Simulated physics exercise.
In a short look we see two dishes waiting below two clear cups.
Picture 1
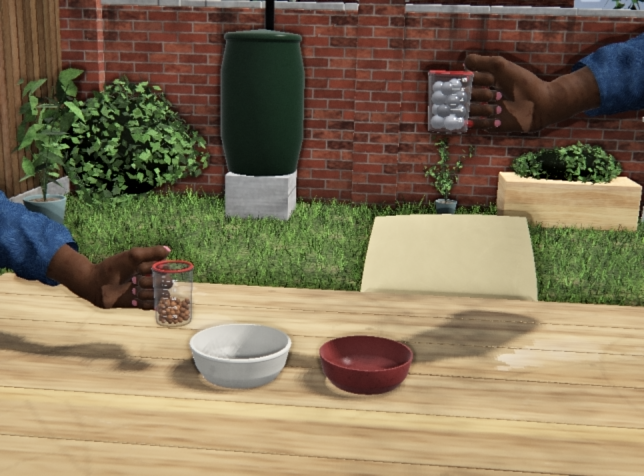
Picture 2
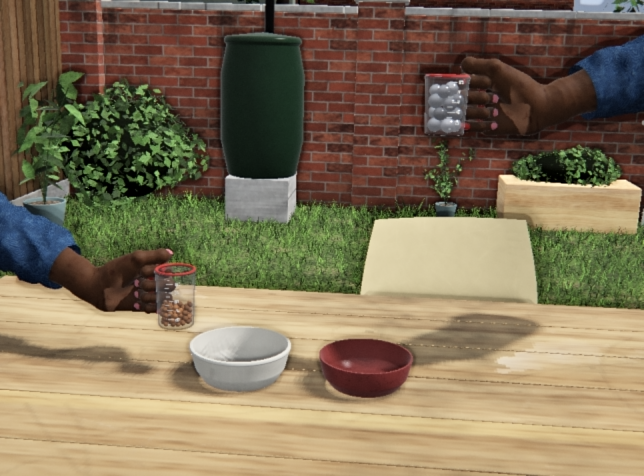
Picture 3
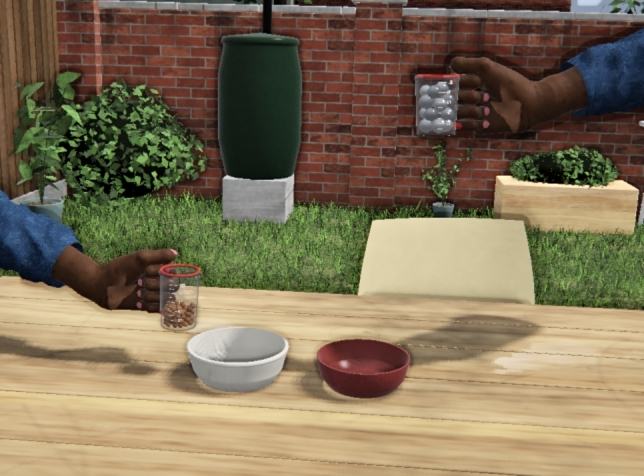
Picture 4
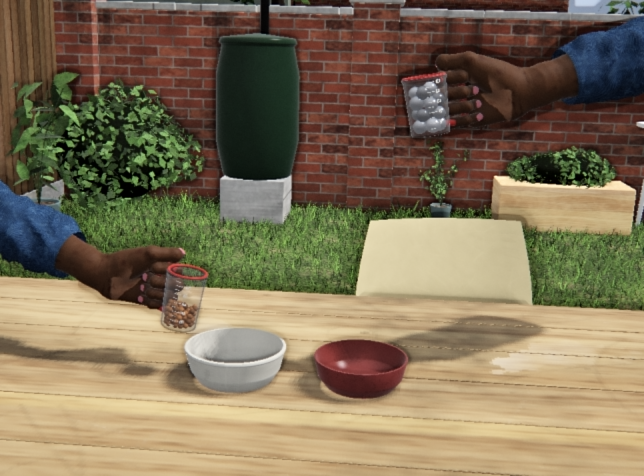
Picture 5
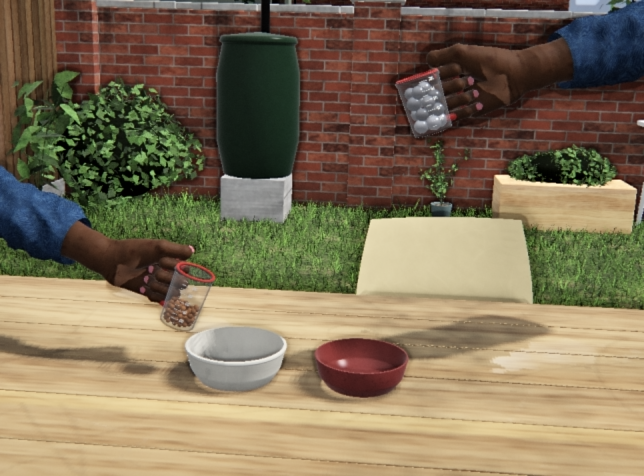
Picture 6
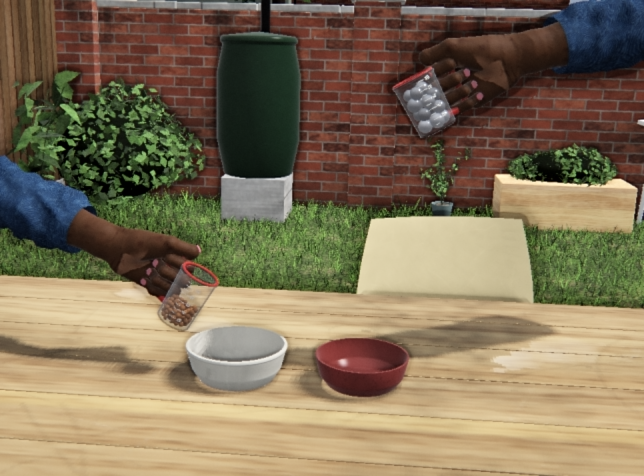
Two hands in blue denim sleeves reach in from opposite sides over a pale wooden table, seen from slightly above in a grassy garden with a brick wall and green barrel. The left holds a clear cup of brown balls just above a white dish, the right a cup of silvery balls high above a red dish. Both gradually tilt their cups inward as the view shifts slightly.
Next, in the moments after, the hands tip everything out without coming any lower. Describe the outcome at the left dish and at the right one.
Left dish - all caught, right dish - some spilled.
Then, 0.43 s after the last picture, left, all still in the cup; right, all still in the cup.
Then, 0.89 s after the last picture, left, all still in the cup; right, all still in the cup.
Then, 1.43 s after the last picture, left, a stray few still in the cup, nearly all in the dish, a stray few in the air; right, about two thirds in the dish, about a third in the air.
By the end, left, all in the dish, none outside the dish; right, about two thirds in the dish, about a third outside the dish.
